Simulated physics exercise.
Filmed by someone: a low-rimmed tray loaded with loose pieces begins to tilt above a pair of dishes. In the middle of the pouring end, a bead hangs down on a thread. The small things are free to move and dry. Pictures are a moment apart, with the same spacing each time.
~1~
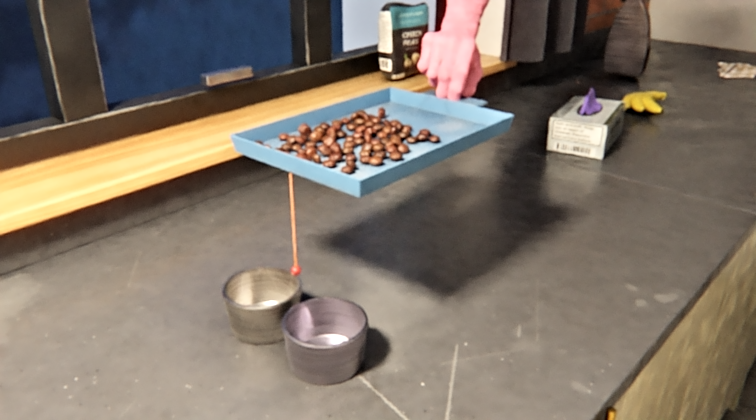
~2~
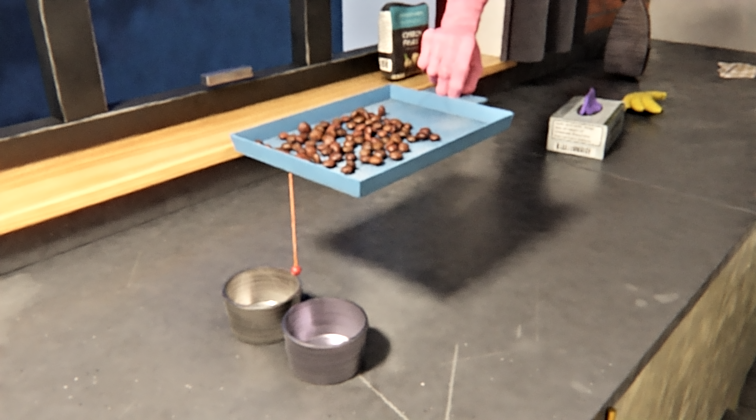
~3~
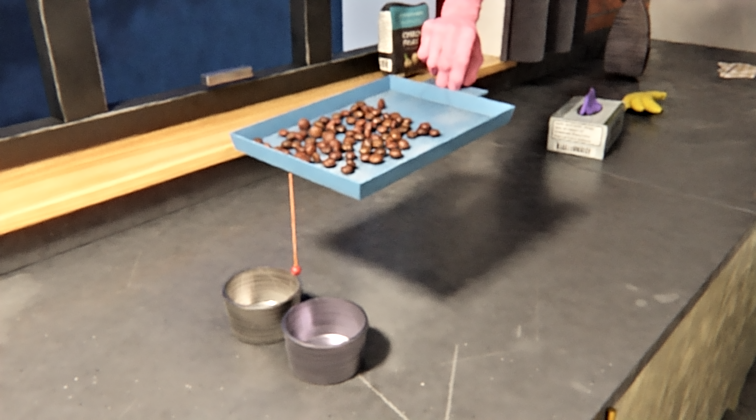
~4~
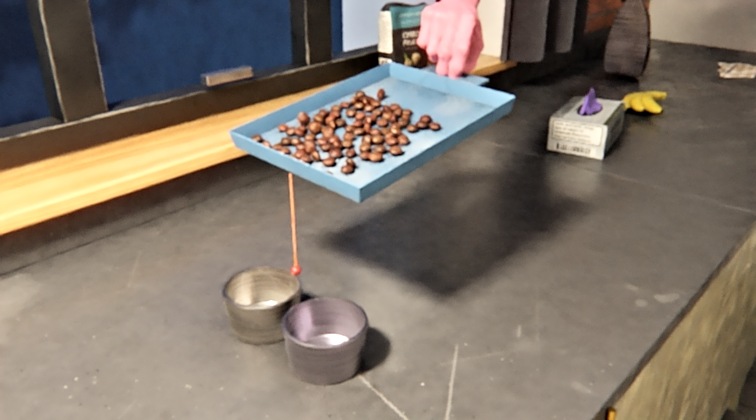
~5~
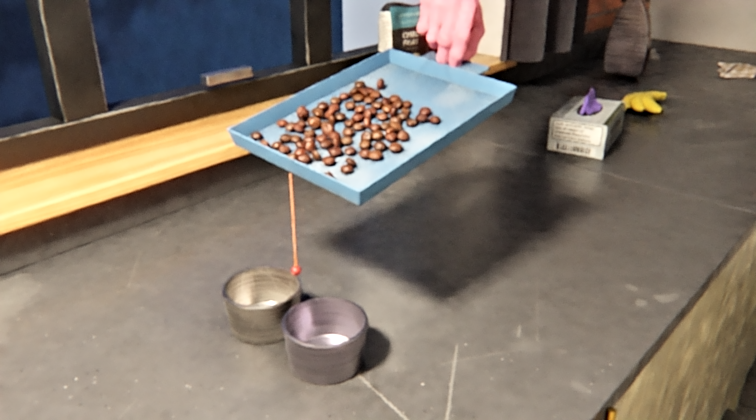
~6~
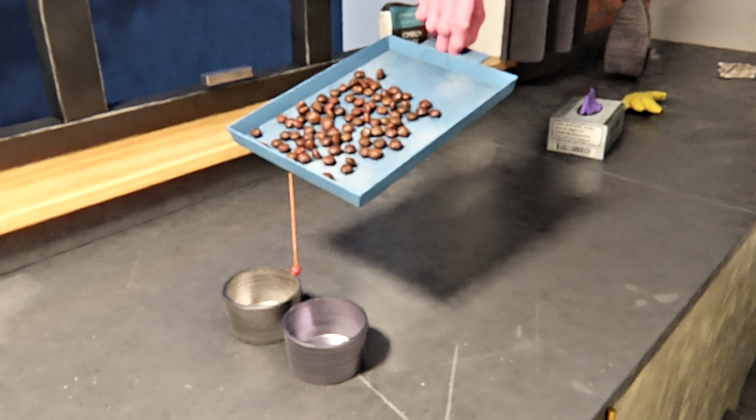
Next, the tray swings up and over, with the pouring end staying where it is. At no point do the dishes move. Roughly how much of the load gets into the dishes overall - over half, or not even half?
Over half gets in.
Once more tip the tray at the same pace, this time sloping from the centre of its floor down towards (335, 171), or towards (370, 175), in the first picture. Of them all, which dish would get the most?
Tilt 1: Right-side dish. Tilt 2: Right-side dish.
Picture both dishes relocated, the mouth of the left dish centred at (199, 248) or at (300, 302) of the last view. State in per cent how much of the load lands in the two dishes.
0 %, then 60 %.
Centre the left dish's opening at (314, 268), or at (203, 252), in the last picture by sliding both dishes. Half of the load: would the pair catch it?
Result, first setup: The minor share; second setup: The minor share.
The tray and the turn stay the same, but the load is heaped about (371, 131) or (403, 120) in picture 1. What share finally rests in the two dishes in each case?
In order, 60 per cent then 60 per cent.
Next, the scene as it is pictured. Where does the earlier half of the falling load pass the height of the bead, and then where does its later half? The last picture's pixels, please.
Near (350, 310) and later near (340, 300).
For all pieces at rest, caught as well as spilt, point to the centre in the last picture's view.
About (334, 354).
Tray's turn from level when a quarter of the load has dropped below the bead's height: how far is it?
At roughly 100°.
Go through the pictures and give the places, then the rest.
In the first frame, corners of the pouring end at (235, 135) and (360, 178), level; middle of the load at (350, 139), flat chocolate drops; left dish at (233, 317); right dish at (296, 356); bead on its thread at (296, 271).
In the second frame, corners of the pouring end at (234, 134) and (360, 179), level; middle of the load at (350, 138).
In the third frame, corners of the pouring end at (234, 133) and (360, 181), tipped barely, lowest at the right corner; middle of the load at (350, 134).
In the fourth frame, corners of the pouring end at (233, 131) and (359, 185), tipped a little, lowest at the right corner; middle of the load at (350, 128).
In the fifth frame, corners of the pouring end at (232, 129) and (359, 188), tipped a little, lowest at the right corner; middle of the load at (349, 123).
In the sixth frame, corners of the pouring end at (231, 127) and (359, 192), tipped clearly, lowest at the right corner; middle of the load at (349, 118); left dish at (233, 317); right dish at (296, 356).
Soon after the last picture, tray tipped steeply; all on the tray.
A little later, tray tipped past a quarter turn; about a third on the tray; about a quarter in the right dish; a small part outside both; about a third in the air.
Later still, tray tipped past a quarter turn; about two thirds in the right dish; about a third outside both.
At rest, tray tipped past a quarter turn; about two thirds in the right dish; none in the left dish; about a third outside both.
